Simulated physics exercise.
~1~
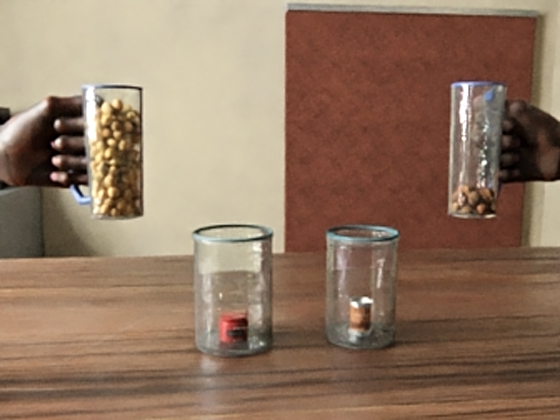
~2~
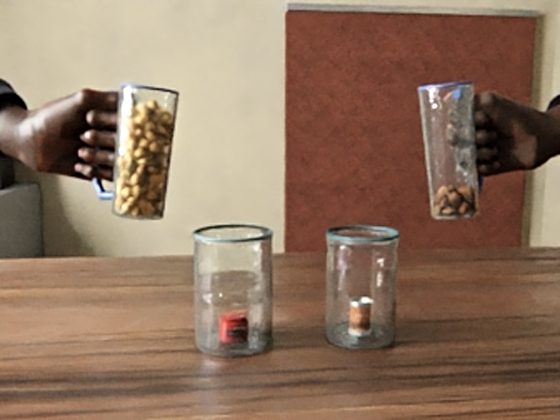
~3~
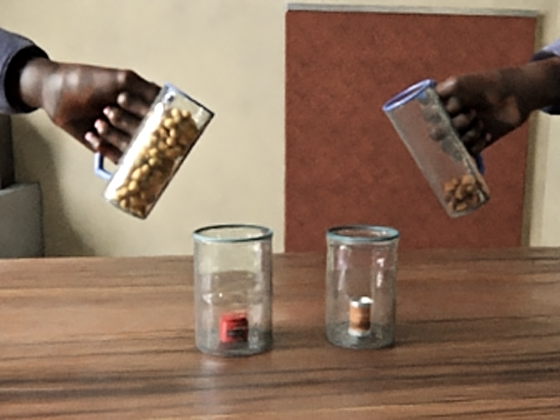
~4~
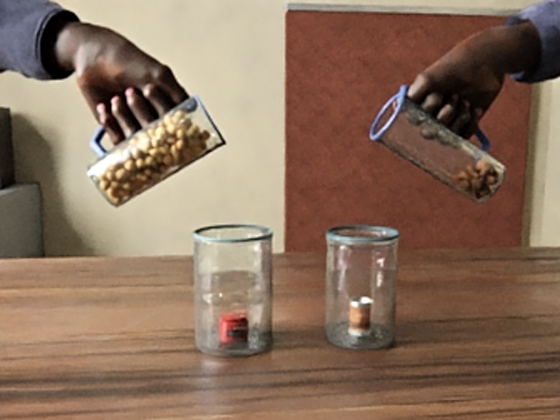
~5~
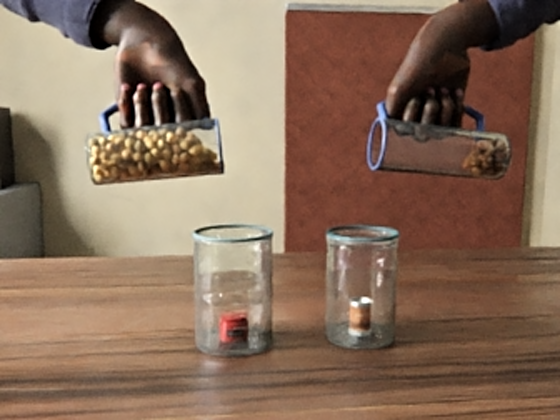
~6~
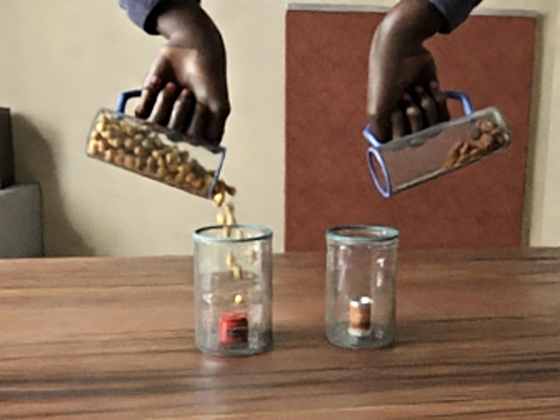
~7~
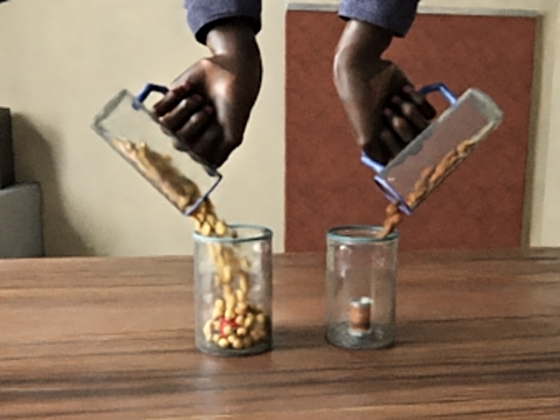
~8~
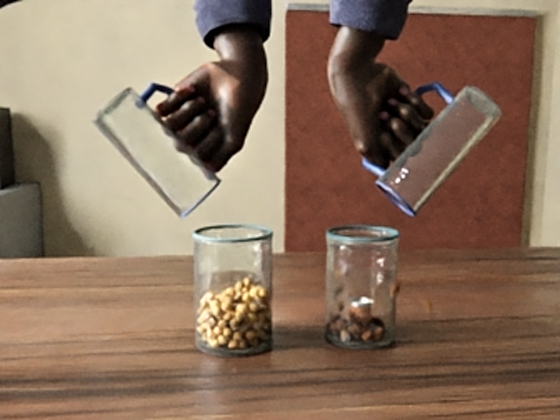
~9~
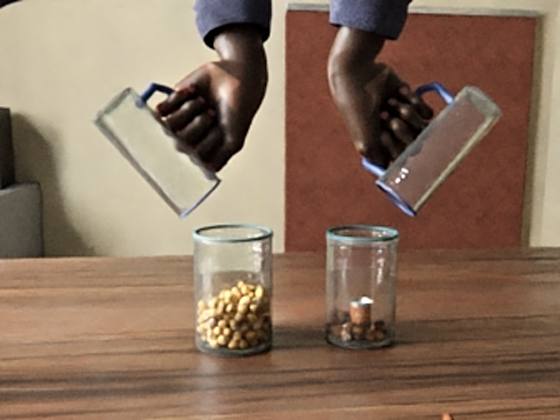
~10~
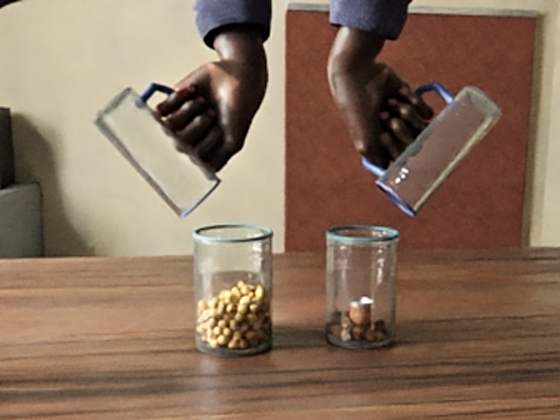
On a wooden table, two hands tip blue-rimmed glass mugs over two clear glasses, pouring many yellowish pieces into the left and fewer brown ones into the right, until the left glass's small red object is buried while the right one's small object still shows.
